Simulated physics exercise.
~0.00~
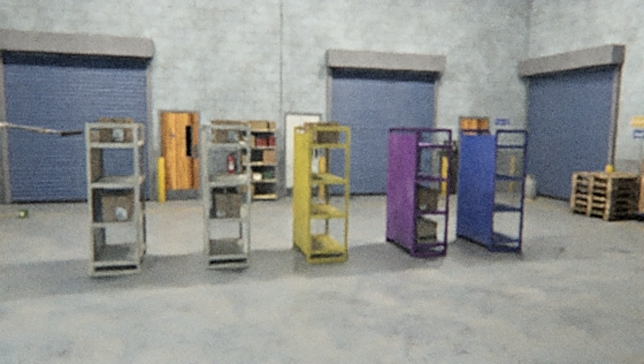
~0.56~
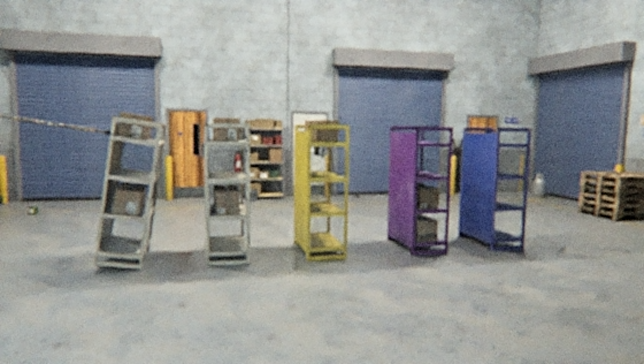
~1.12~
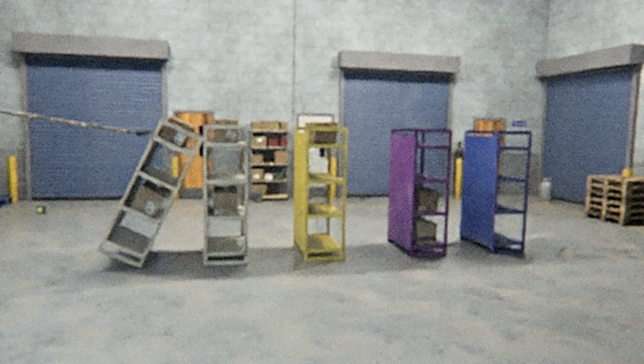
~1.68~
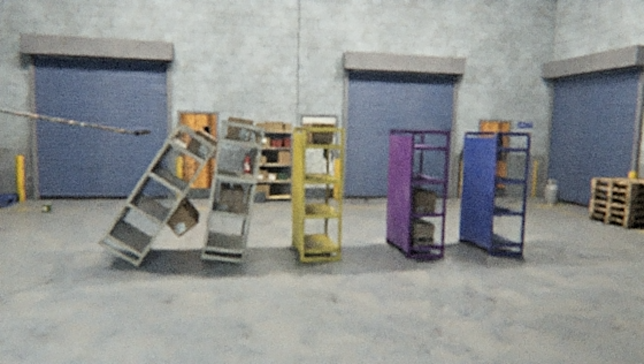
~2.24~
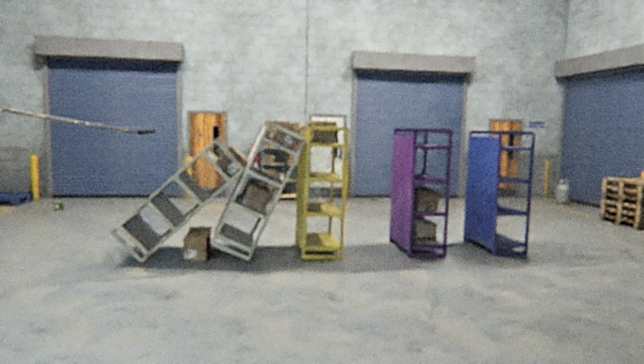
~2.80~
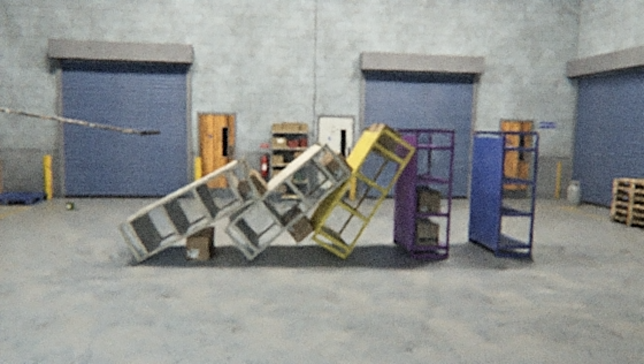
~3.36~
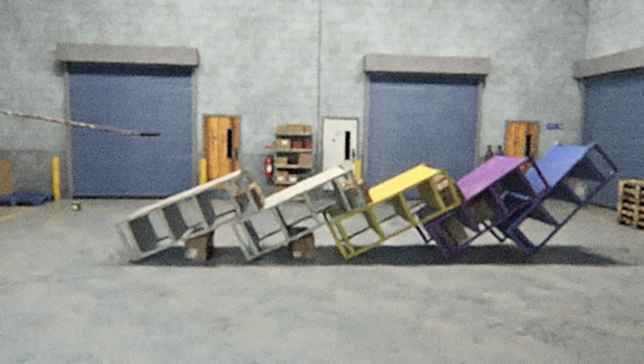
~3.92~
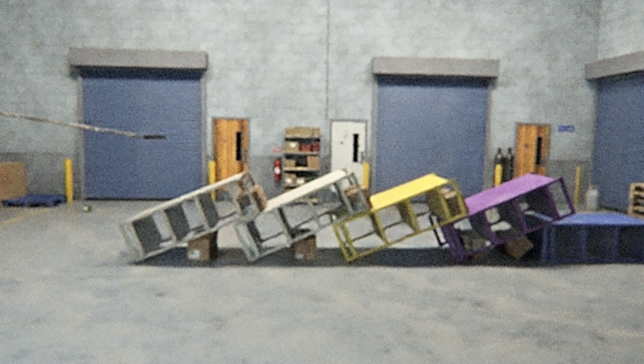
In a warehouse, a pole tips the first of five racks and all topple rightward.
